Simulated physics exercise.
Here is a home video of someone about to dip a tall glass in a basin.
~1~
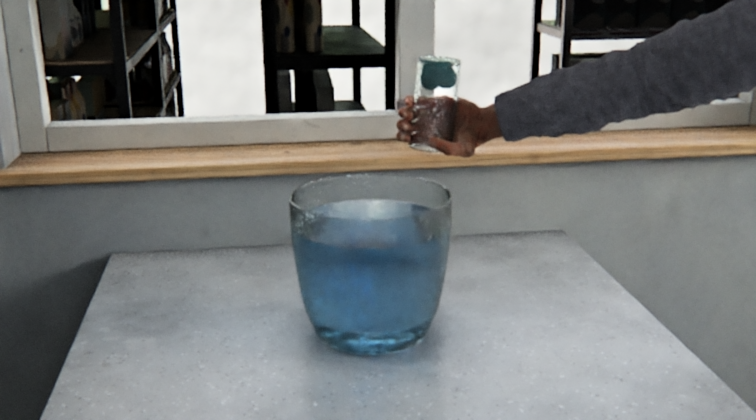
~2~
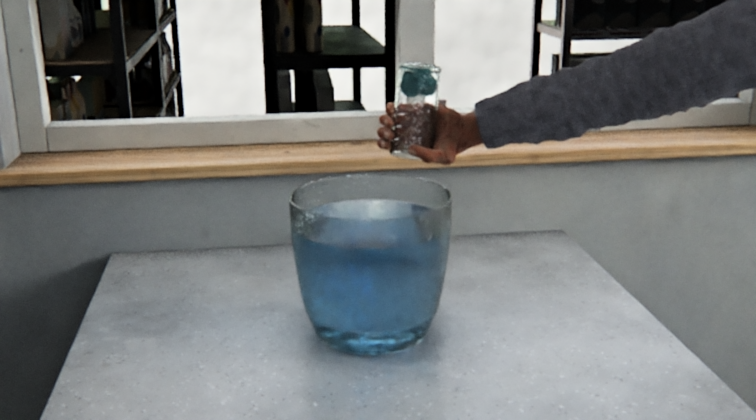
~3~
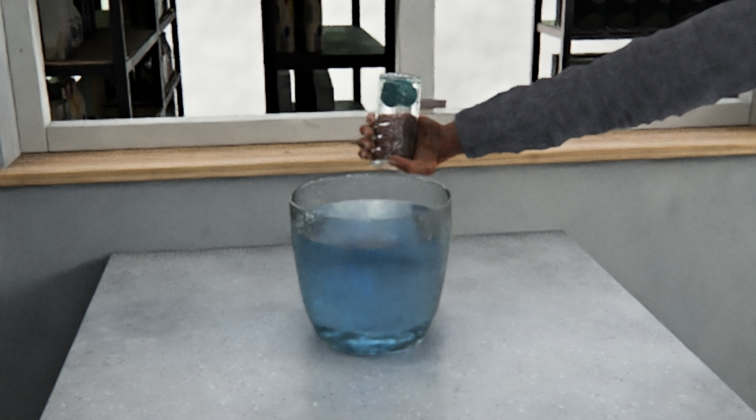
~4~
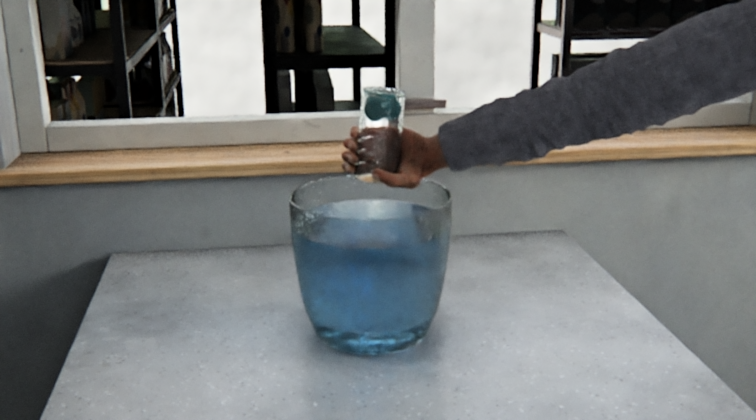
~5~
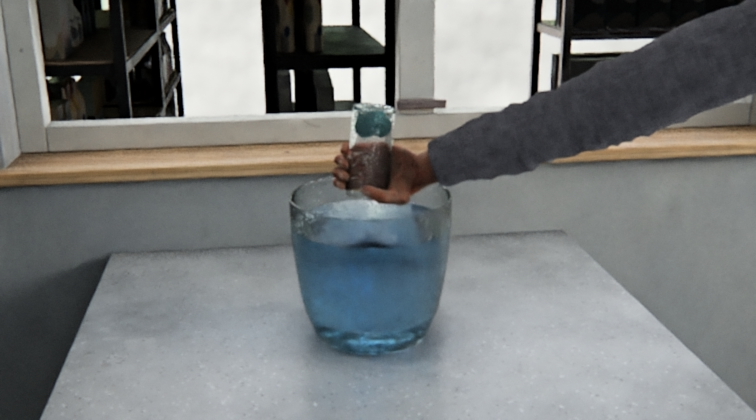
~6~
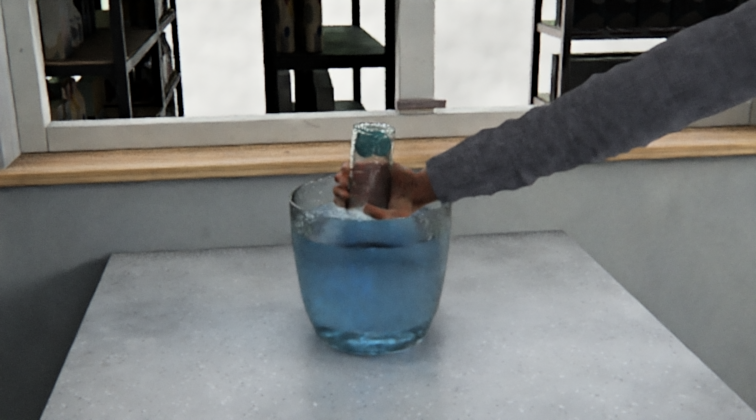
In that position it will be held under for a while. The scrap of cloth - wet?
No, spared.
Next, the tall glass enters the water.
After that, air is trapped inside and holds the level down.
Finally, the tall glass is under, still full of air, and the scrap of cloth is dry.
